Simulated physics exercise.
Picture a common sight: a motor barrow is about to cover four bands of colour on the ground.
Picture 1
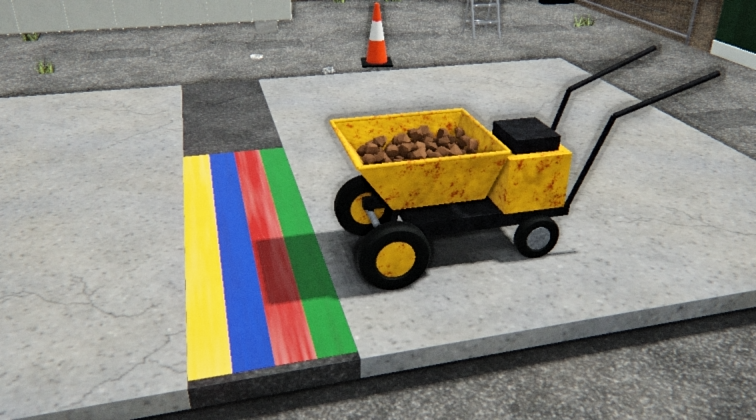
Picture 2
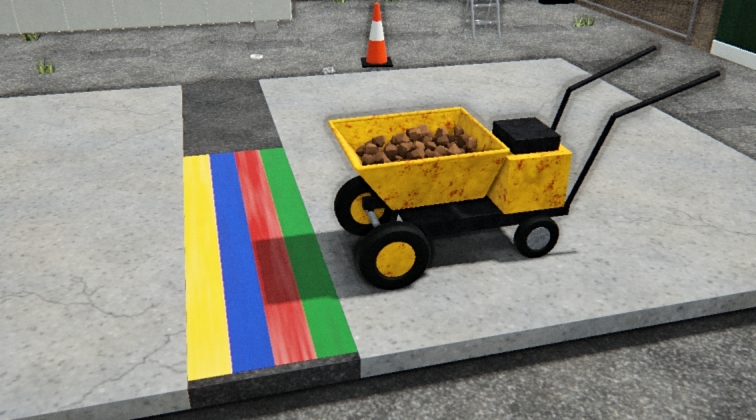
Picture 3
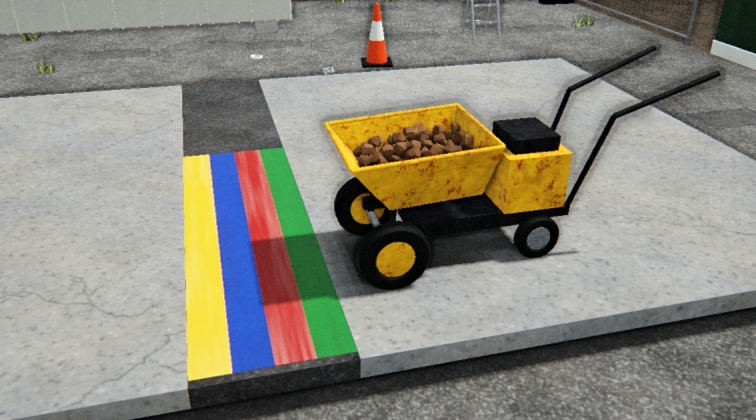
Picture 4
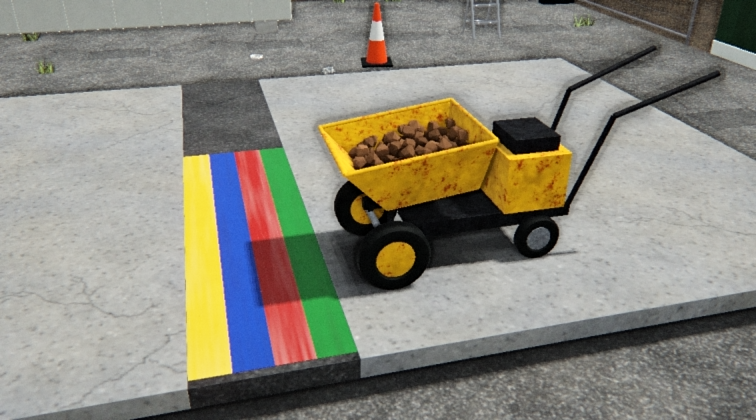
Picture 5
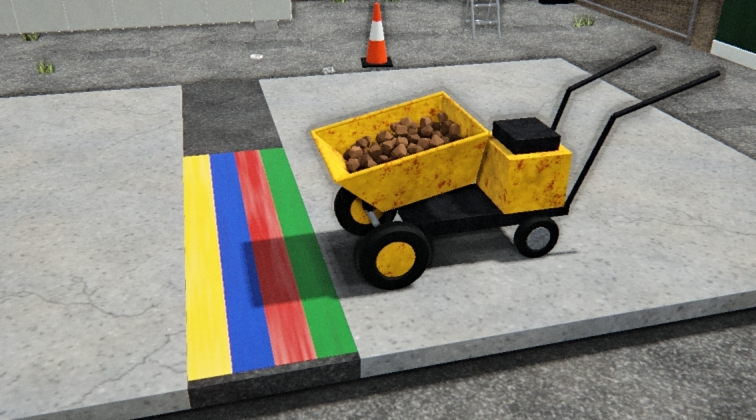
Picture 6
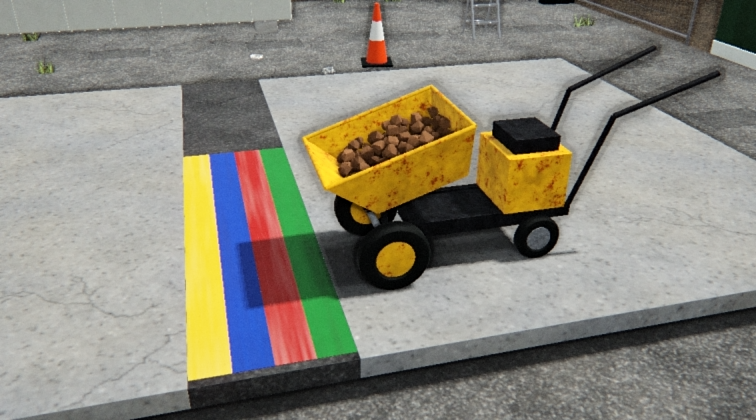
On a paved yard seen from slightly above by a still camera, pale concrete slabs flank a dark strip, with an orange and white cone behind. A rusty yellow motor barrow with black handles, its skip full of brown clods, stands right of yellow, blue, red and green bands. The skip tilts gradually leftward, its front lip lowering and its rear lifting off the chassis, while the wheels stay put.
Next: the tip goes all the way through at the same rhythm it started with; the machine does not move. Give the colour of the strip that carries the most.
It is blue.
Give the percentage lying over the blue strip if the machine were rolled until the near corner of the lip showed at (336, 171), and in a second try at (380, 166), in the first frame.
Roughly 30 percent the first time, roughly 20 percent the second.
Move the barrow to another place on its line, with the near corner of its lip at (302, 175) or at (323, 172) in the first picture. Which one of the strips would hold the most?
On the first try it comes out as the yellow strip, and on the second as the yellow one.
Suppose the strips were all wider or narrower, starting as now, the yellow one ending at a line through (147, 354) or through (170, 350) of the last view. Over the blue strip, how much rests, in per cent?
30 % and 30 %, near enough.
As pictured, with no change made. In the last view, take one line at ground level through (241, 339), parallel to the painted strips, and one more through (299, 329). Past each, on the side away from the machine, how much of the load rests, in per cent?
About 40 % and 80 %.
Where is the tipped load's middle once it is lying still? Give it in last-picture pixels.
Near pixel (233, 273).
Just after the last frame, skip tipped steeply; every one in the skip.
A moment on, skip tipped right over; the larger part in the skip; about a tenth over the red strip; about a tenth over the blue strip; just a few over the yellow strip; just a few falling.
Further on, skip tipped right over; roughly a quarter in the skip; roughly a quarter over the red strip; roughly a third over the blue strip; roughly a quarter over the yellow strip; about a tenth off the paint.
When it is over, skip tipped right over; roughly a quarter in the skip; not one over the green strip; about a tenth over the red strip; roughly a third over the blue strip; roughly a quarter over the yellow strip; about a tenth off the paint.
